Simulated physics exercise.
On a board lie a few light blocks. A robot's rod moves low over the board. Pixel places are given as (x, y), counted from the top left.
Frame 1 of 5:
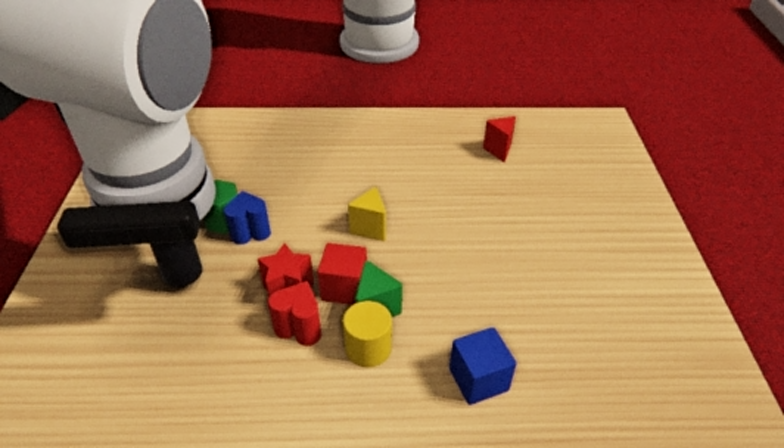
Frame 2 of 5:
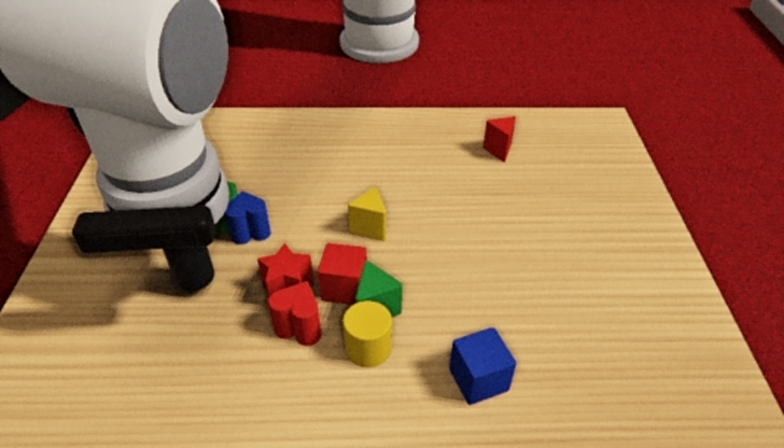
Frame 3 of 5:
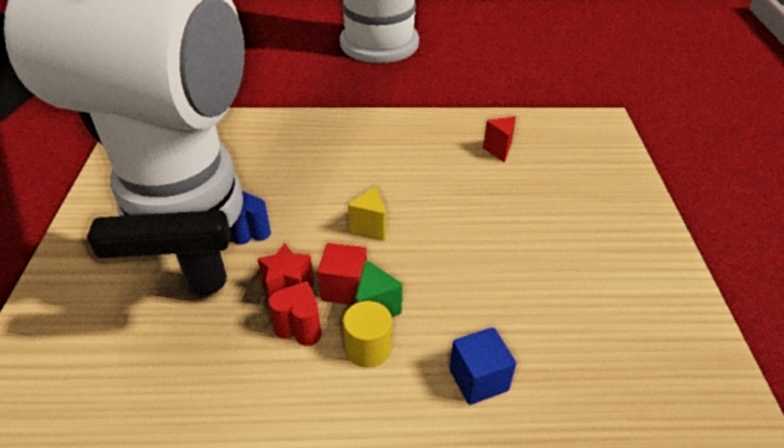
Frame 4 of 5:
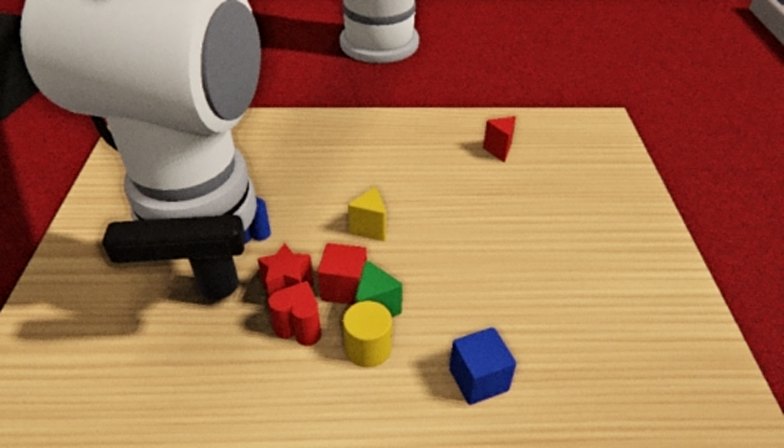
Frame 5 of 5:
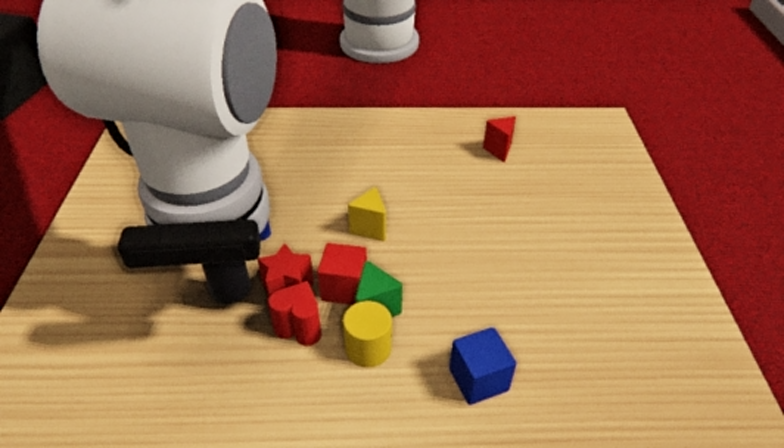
On a wooden board set against a red floor, a white robot arm holds a dark rod low at the left of scattered red, green, blue and yellow blocks. The arm slides slowly rightward, covering the green and blue blocks behind it and drawing close to the red star, while the blocks stay still.
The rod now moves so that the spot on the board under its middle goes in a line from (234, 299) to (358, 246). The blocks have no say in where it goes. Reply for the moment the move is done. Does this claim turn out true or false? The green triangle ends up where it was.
It is false.
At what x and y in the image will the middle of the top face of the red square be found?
Somewhere near (415, 252).
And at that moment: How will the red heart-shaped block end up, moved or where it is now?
If the rod follows that path, the red heart-shaped block stays in its place.
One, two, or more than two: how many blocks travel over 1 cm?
Three or more blocks move more than 1 cm.
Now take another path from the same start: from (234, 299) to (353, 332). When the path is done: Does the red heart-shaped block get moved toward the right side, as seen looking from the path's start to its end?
I'd say yes.
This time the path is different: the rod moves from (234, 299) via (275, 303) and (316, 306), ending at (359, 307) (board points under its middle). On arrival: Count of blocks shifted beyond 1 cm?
My answer is three or more.
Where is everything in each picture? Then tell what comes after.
Tip of the rod (183, 273), middles of tops, red star (284, 262), red heart-shaped block (295, 299), red square (342, 259), yellow triangle (370, 200), green triangle (375, 281), in the first frame.
Rod (195, 277), nothing pushed, in the second frame.
Rod (207, 281), nothing pushed, in the third frame.
Rod (219, 285), nothing pushed, in the fourth frame.
Rod (231, 289), red star (284, 262), red heart-shaped block (295, 299), red square (342, 259), yellow triangle (370, 200), green triangle (375, 281), in the fifth frame.
On the path given first. One third of the way, rod (277, 270); red star (311, 253), turned 30° clockwise; red square (361, 256), turned 15° clockwise; green triangle (385, 283), turned 15° clockwise.
Two thirds of the way, rod (318, 253); red star (352, 236), turned 30° clockwise; red square (390, 252), turned 50° clockwise; green triangle (393, 286), turned 40° clockwise.
At the end, rod (357, 237); red star (391, 224), turned 40° clockwise; red heart-shaped block unmoved; red square (415, 252), turned 95° clockwise; yellow triangle (372, 198); green triangle (395, 287), turned 55° clockwise.
